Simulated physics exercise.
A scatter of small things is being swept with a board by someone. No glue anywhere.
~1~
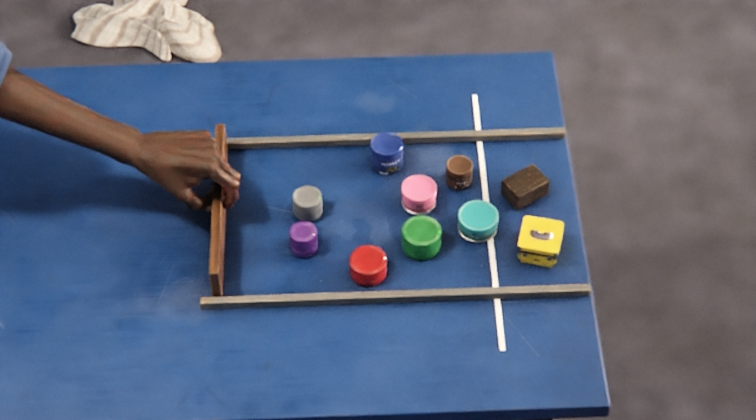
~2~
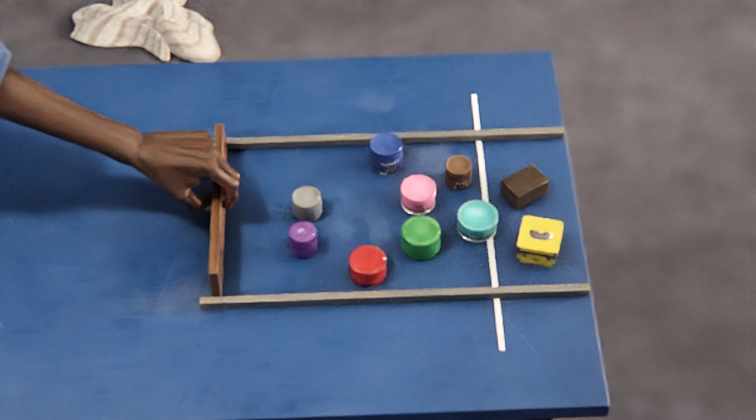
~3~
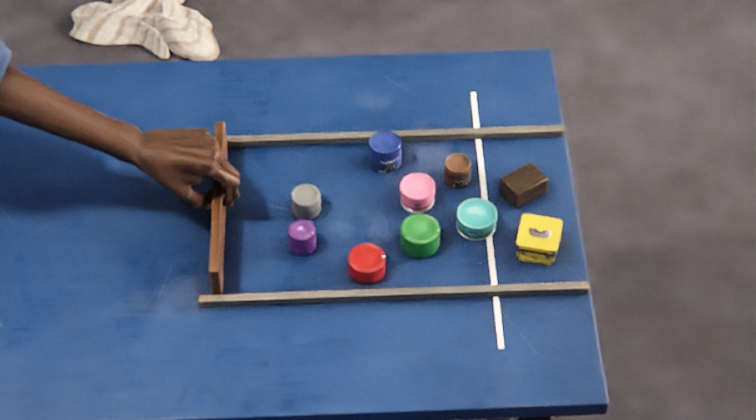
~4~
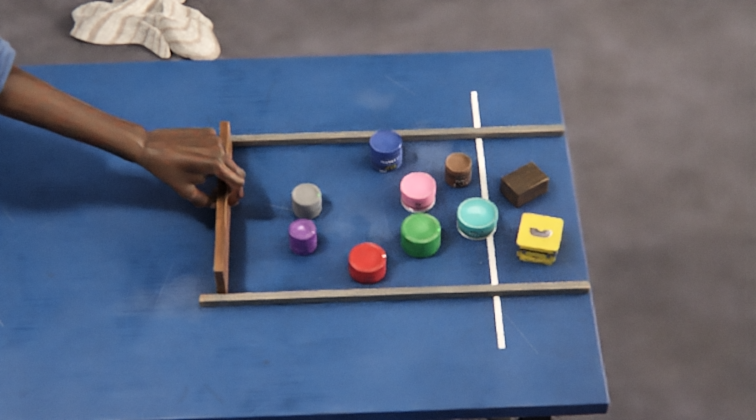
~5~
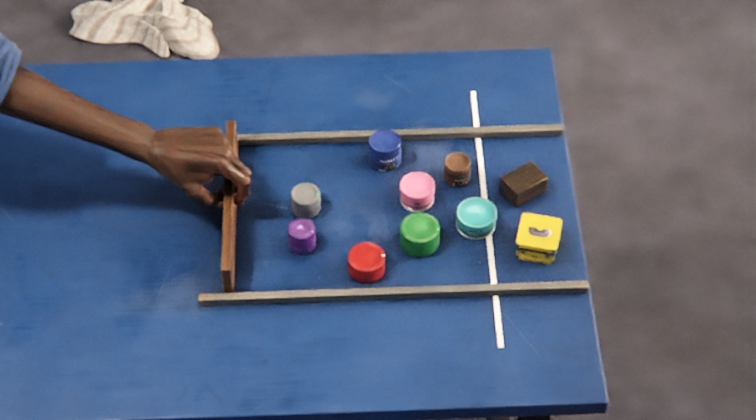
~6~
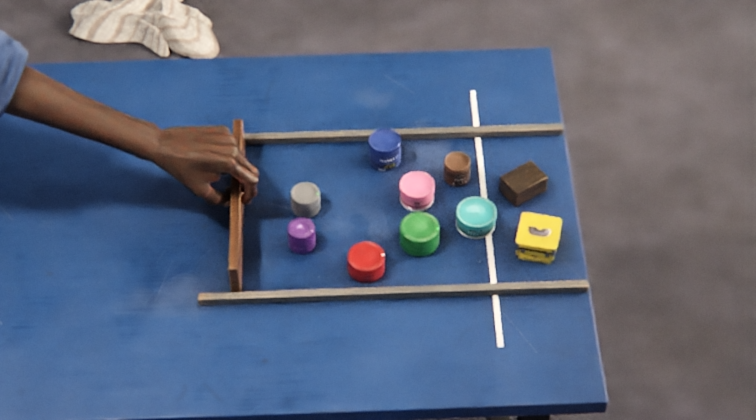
On a blue table, a hand holds a wooden board upright between two rails, left of scattered colourful lidded containers and a dark block; the board stays nearly still, then slides slightly right while the objects remain in place.
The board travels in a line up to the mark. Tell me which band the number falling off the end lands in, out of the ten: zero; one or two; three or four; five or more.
It lands in the zero band.
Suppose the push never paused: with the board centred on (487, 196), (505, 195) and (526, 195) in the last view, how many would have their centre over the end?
The counts are 0, 2 and 2, in that order.
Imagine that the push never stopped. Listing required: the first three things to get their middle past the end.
Yellow case, black block, green lid.
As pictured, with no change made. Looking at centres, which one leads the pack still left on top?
Result: Yellow case.
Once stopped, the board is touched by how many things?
I count 5 of them.
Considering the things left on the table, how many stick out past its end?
The total here is 2.
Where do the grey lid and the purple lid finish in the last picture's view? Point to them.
Positions - first (499, 195), then (503, 234).
A little later, none off yet; yellow case at rest near (538, 238); black block at rest near (523, 183); turquoise tin at rest near (476, 218).
Next, none off yet; yellow case at rest near (538, 238); black block at rest near (523, 183); turquoise tin moving near (481, 217).
When it is over, the number that fall off is zero.
